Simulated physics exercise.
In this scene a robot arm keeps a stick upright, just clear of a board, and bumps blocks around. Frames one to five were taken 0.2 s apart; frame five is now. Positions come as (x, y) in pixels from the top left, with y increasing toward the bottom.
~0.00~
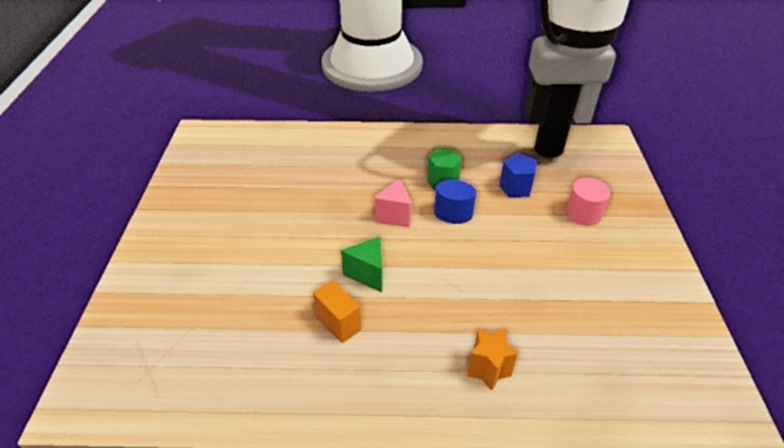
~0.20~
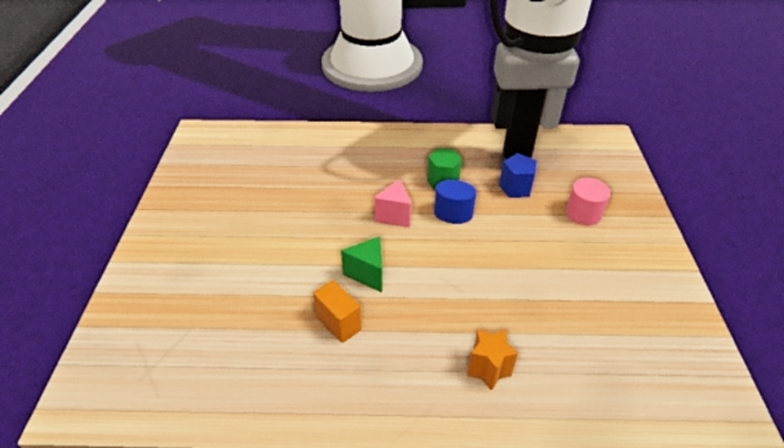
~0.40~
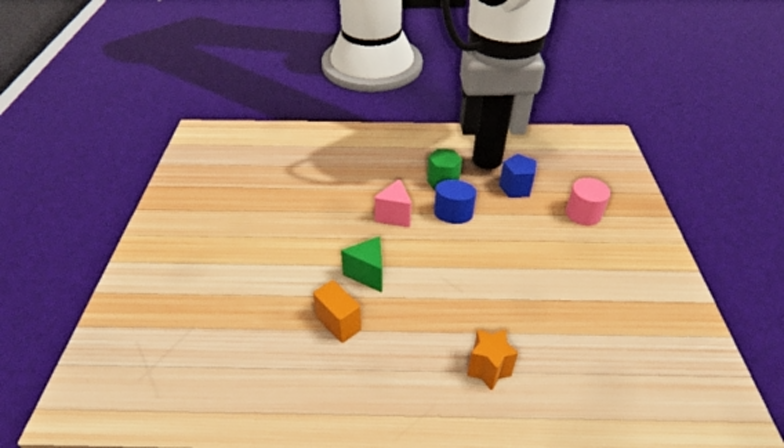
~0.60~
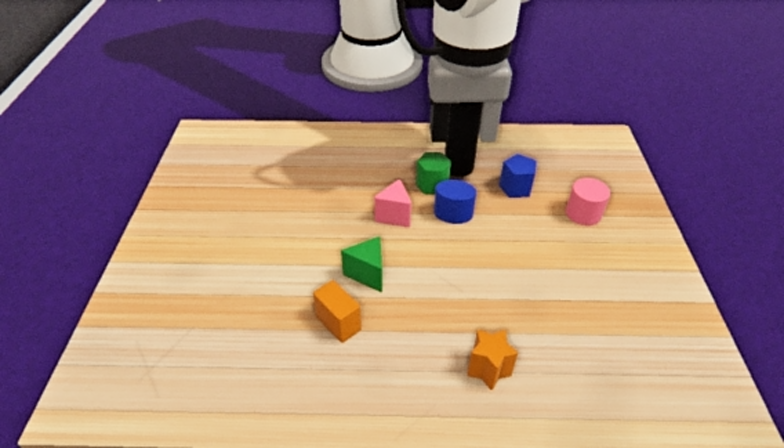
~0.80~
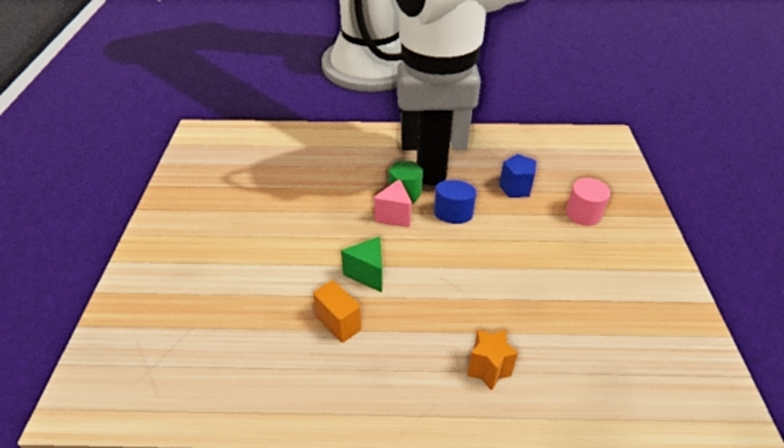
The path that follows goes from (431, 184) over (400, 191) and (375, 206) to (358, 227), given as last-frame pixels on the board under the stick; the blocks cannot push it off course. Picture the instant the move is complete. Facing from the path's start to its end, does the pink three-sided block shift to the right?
Going by the path, no.
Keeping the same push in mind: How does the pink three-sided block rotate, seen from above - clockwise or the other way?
Bird's-eye view: Counterclockwise.
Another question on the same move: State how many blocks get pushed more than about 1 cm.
I predict two.
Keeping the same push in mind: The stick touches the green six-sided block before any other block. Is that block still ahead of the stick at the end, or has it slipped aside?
It slides aside on the way.
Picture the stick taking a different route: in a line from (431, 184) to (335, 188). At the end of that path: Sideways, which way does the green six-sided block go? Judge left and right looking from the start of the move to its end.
Seen from start to end, it moves left.
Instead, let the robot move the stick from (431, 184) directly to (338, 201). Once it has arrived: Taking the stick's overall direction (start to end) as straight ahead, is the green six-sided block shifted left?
In short: Yes.
The first path, step by step. One third of the way, stick (400, 183); pink three-sided block (390, 199), turned 35° anticlockwise; green six-sided block (372, 177).
Two thirds of the way, stick (375, 198); pink three-sided block (389, 203), turned 60° anticlockwise; green six-sided block (342, 188), turned 25° clockwise.
At the end, stick (358, 218); pink three-sided block (387, 210), turned 120° anticlockwise; green six-sided block (326, 194), turned 55° clockwise; blue elliptical block still.
